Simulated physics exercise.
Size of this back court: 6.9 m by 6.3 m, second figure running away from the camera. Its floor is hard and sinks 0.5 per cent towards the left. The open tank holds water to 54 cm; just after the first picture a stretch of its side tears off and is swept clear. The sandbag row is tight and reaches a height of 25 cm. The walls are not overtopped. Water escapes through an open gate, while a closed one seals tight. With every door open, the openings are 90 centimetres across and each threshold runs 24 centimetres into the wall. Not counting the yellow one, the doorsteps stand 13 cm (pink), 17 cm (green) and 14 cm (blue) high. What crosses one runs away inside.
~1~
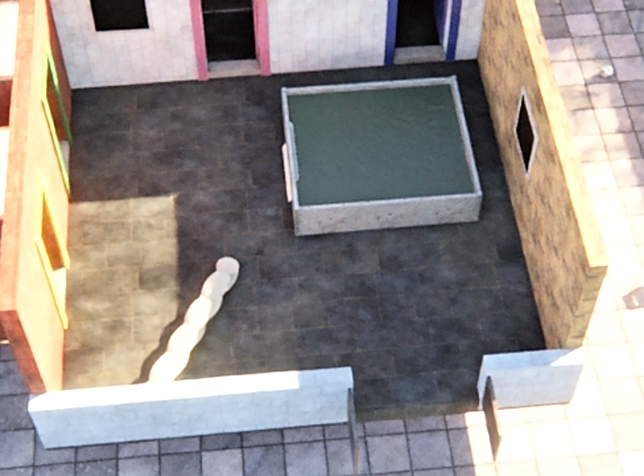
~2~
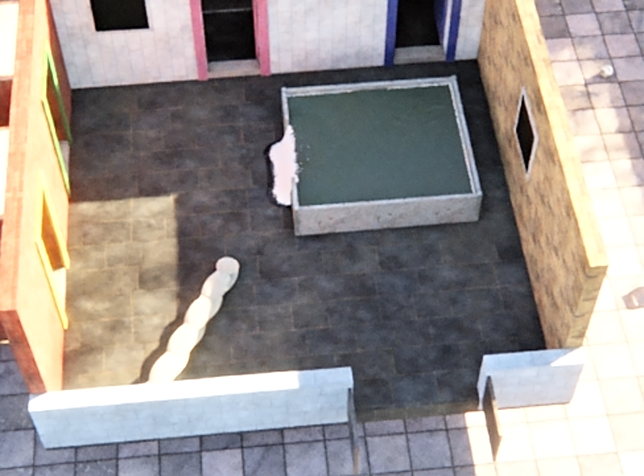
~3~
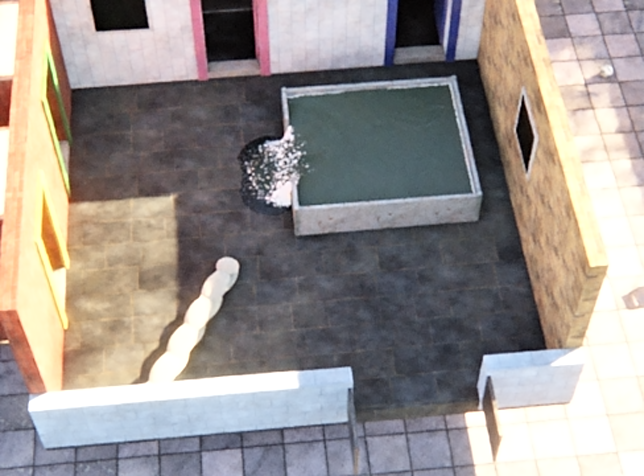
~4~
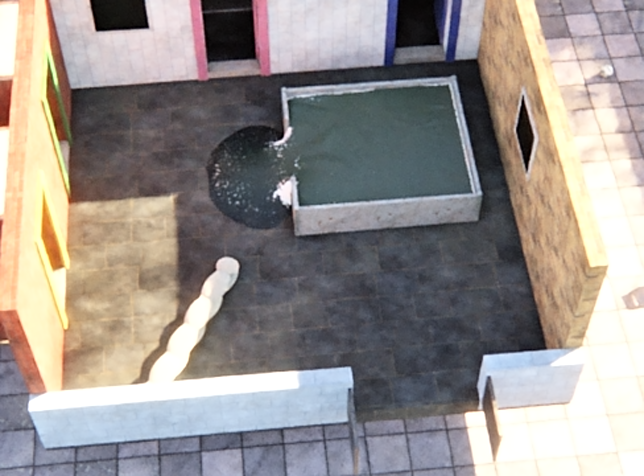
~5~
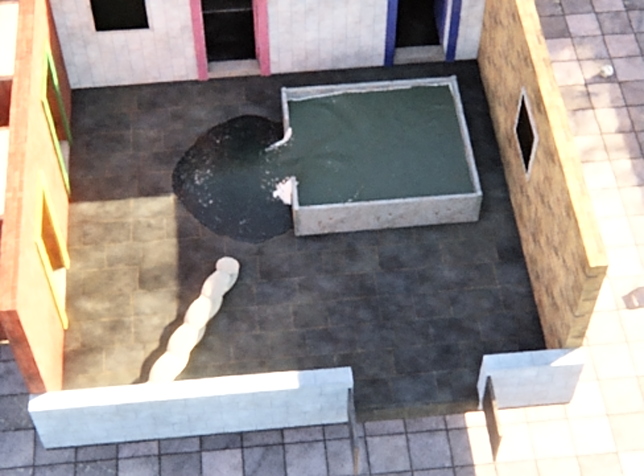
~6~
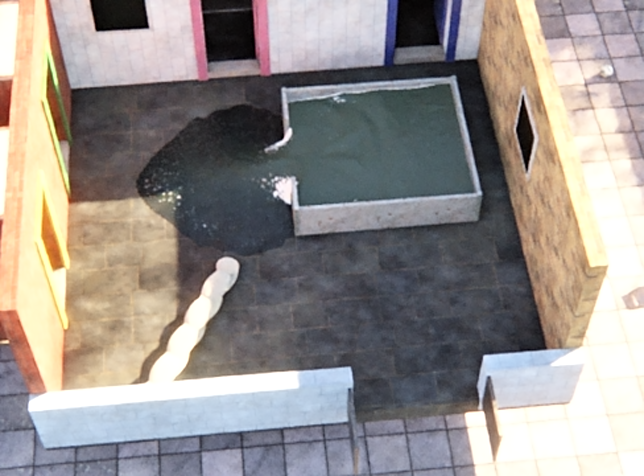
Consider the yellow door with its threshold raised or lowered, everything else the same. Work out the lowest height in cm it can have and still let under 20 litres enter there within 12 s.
The lowest such height is roughly 15 cm.
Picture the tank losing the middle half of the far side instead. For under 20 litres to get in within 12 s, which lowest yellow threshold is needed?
It should stand roughly 8.5 cm high.
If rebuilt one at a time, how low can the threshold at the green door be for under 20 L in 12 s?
Green door, minimum about 20 cm.
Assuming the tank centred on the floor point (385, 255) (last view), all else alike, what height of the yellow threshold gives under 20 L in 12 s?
At least some 9.0 centimetres tall.
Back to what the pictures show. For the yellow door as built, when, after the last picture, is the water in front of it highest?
That happens close to 6.5 s on the clock.
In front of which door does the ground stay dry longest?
Final door: Blue.
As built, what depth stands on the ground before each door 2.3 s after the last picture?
In cm - pink: 2, yellow: 15, green: 26, blue: 0.
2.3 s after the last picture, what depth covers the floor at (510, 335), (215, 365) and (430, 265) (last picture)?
The depths come to about 0, 0 and 0 cm.
Then, 0.7 s after the last picture water covers 25 % of the floor, deepest (34 cm) near (286, 179); it has not reached the yellow door.
Then, 2.3 s after the last picture water covers 40 % of the floor, deepest (30 cm) near (71, 136); 15 cm at the yellow door, 29 litres in over its 6 cm threshold.
Then, 11.3 s after the last picture water covers 85 % of the floor, deepest (16 cm) near (72, 103); 12 cm at the yellow door, 234 litres in over its 6 cm threshold.
At the yellow door as built, the water peaked near 15 cm, 6.5 s after the last picture.
With a threshold of 13 cm, 47 litres would have come in within the 12 s; with 17.5 cm, 4 litres. So under 20 litres takes about 15 cm.
